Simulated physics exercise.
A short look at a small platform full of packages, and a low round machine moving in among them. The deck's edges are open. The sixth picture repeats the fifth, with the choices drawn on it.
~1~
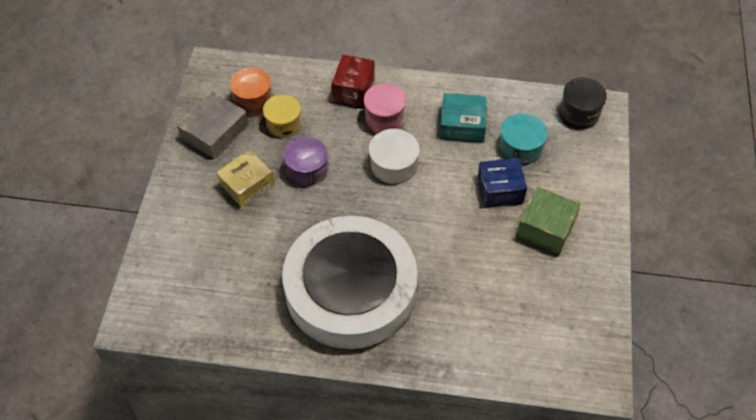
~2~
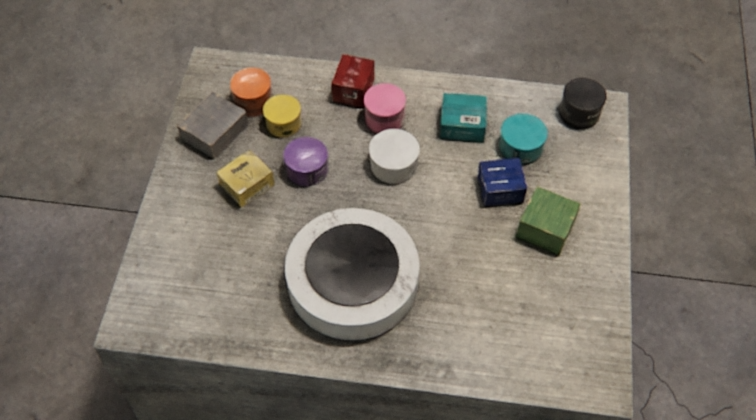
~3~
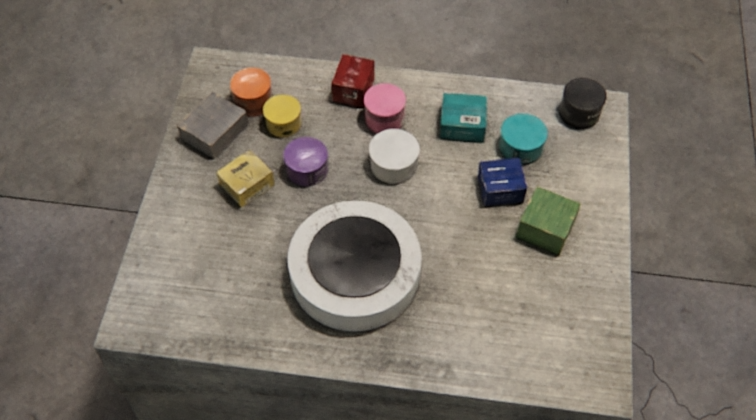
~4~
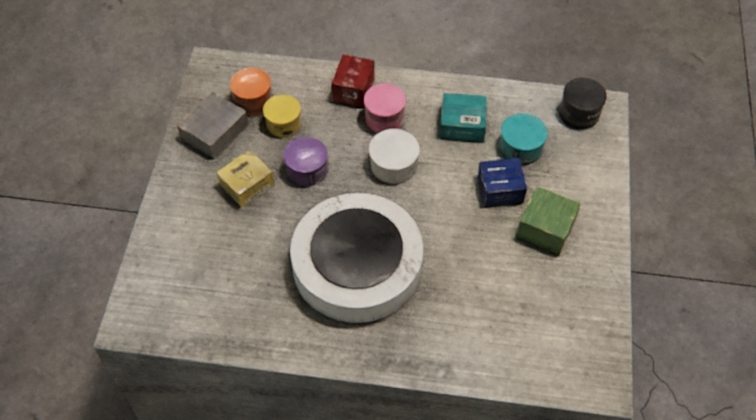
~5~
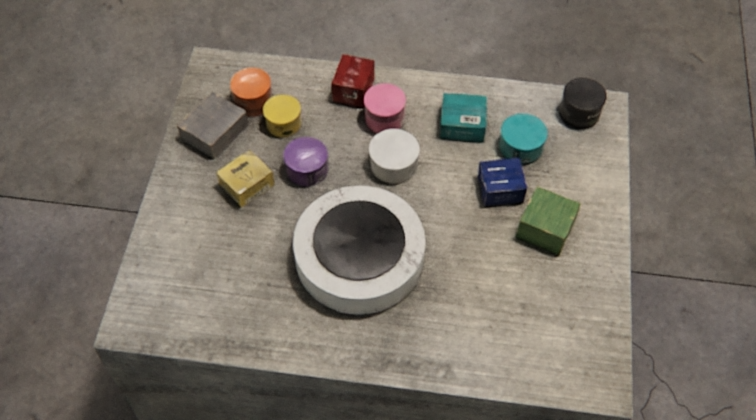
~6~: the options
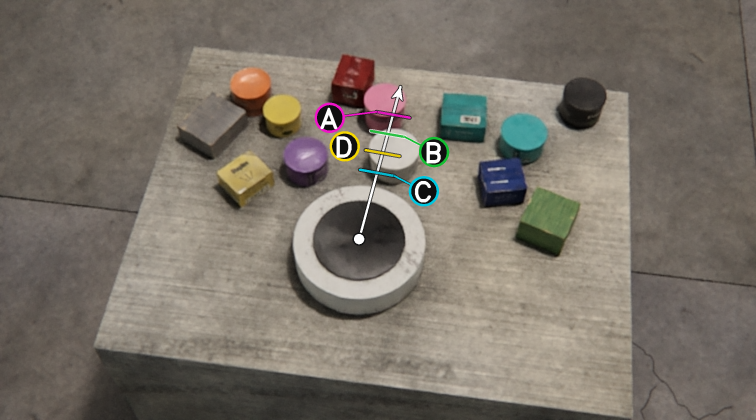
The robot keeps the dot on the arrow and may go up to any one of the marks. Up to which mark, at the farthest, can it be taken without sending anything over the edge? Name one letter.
It should halt at A.
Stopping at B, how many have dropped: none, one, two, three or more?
By then, none.
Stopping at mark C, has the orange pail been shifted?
By then, no.
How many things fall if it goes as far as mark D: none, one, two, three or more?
The count is none.
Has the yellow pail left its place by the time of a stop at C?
No.
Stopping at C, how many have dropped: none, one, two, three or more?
In all, none.
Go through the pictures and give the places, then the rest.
In the first picture, turquoise parcel (463, 117); black pail (582, 103); yellow box (246, 179).
In the second picture, robot (353, 273); white pail (394, 157).
In the third picture, robot (355, 265); grey crate (213, 125).
In the fourth picture, robot (357, 256); pink pail (385, 110).
In the fifth picture, robot (359, 248); green crate (548, 220); red parcel (354, 81); turquoise pail (523, 139).
On the copy, A at (393, 115); B at (388, 134); C at (377, 173); D at (382, 153); the arrow from (359, 239) to (400, 86); the white dot at (359, 239).
On A. First, robot (373, 201); pink pail (385, 103); white pail (402, 137).
Then, robot (384, 156); pink pail (390, 79); white pail (426, 101).
Finally, robot (392, 126); pink pail (391, 65); white pail (440, 77); nothing has fallen.
By contrast, B is safe but short; C is safe but short; D is safe but short.
